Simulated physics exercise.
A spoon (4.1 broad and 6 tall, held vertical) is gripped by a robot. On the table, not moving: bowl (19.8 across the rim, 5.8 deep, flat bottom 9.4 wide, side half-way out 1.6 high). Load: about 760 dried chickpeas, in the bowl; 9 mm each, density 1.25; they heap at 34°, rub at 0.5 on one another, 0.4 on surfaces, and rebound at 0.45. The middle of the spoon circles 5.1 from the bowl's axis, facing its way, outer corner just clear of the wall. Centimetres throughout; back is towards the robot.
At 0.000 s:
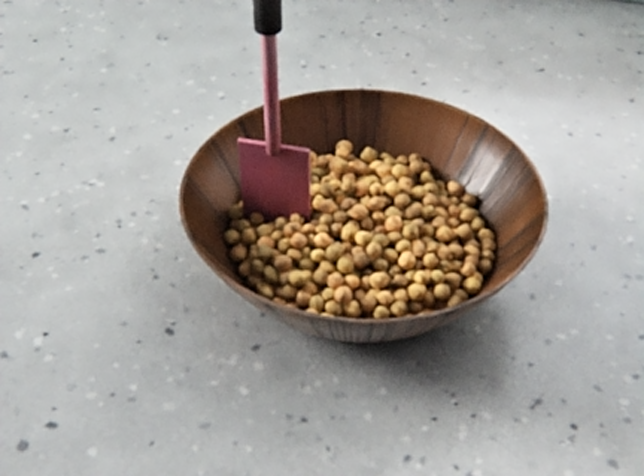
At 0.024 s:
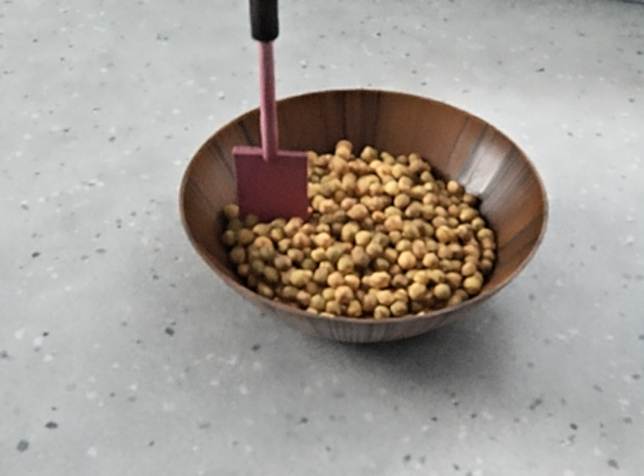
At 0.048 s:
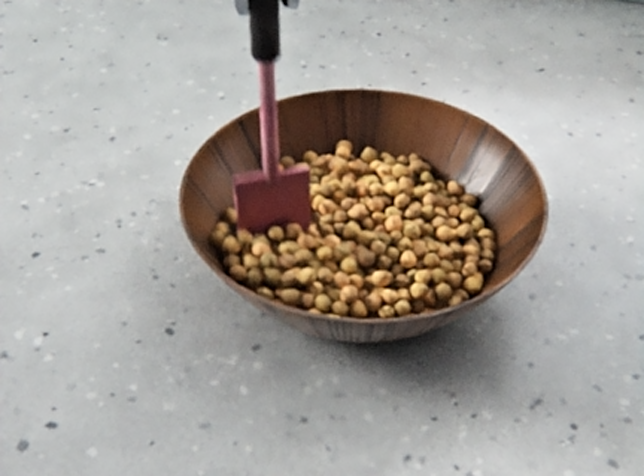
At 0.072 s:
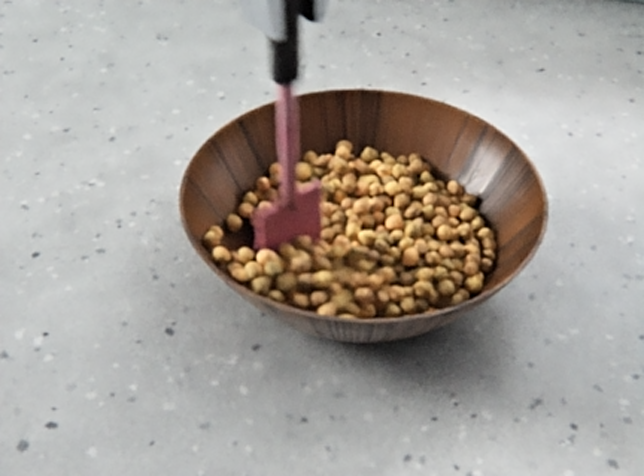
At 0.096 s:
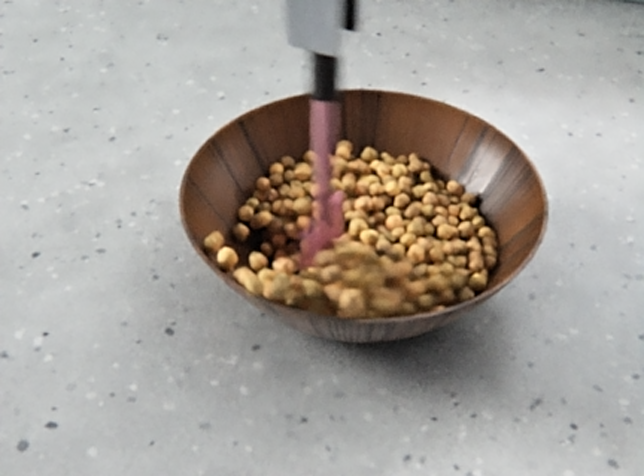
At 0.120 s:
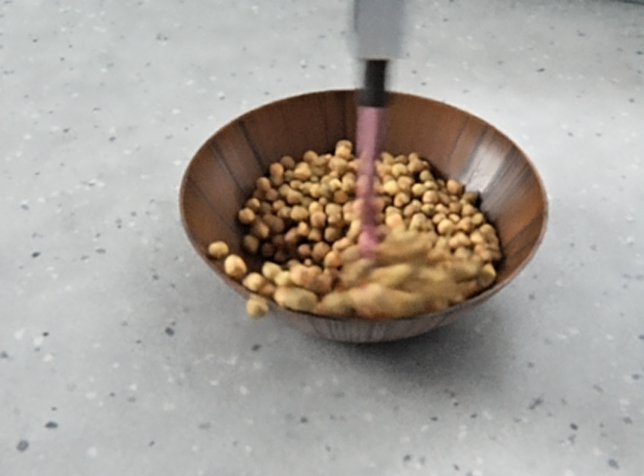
A brown, wood-grained bowl of tan dried chickpeas sits on a speckled pale grey surface, seen from above at an angle by a camera that stays still. A flat pink spoon with a black handle stands upright at the left of the heap, gripped by a grey robot tool. It sweeps towards the viewer and rightward, turning edge-on, pushing chickpeas into a blurred mound, some over the near-left rim.
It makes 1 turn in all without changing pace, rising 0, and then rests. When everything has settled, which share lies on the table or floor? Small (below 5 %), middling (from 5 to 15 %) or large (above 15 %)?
Answer: Large; above 15 % of the dried chickpeas finish on the table or floor.
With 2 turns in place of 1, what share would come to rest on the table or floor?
Then about 55 per cent.
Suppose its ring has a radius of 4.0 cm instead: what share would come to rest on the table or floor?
In that case some 30 per cent.
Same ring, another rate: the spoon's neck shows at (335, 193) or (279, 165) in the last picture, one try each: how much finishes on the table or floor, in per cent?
About 30 and 5 per cent.
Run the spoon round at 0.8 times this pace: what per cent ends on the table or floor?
About 30 per cent.
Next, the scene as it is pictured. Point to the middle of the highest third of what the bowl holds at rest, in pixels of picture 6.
At about (296, 261).
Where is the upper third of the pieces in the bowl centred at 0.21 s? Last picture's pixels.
At about (472, 183).
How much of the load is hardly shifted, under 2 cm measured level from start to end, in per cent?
About 20 per cent.
After 0.21 s, 198° round, highest piece 12 above the table; 684 in the bowl, 1 on the table or floor, 79 in flight or on the tool.
After 0.30 s, 292° round, highest piece 11 above the table; 587 in the bowl, 46 on the table or floor, 131 in flight or on the tool.
After 0.54 s, 0° round, highest piece 6 above the table; 482 in the bowl, 282 on the table or floor.
After 1.24 s, 0° round, highest piece 5 above the table; 482 in the bowl, 282 on the table or floor.
In the end, 482 in the bowl, 282 on the table or floor. That is 37 % on the table or floor.
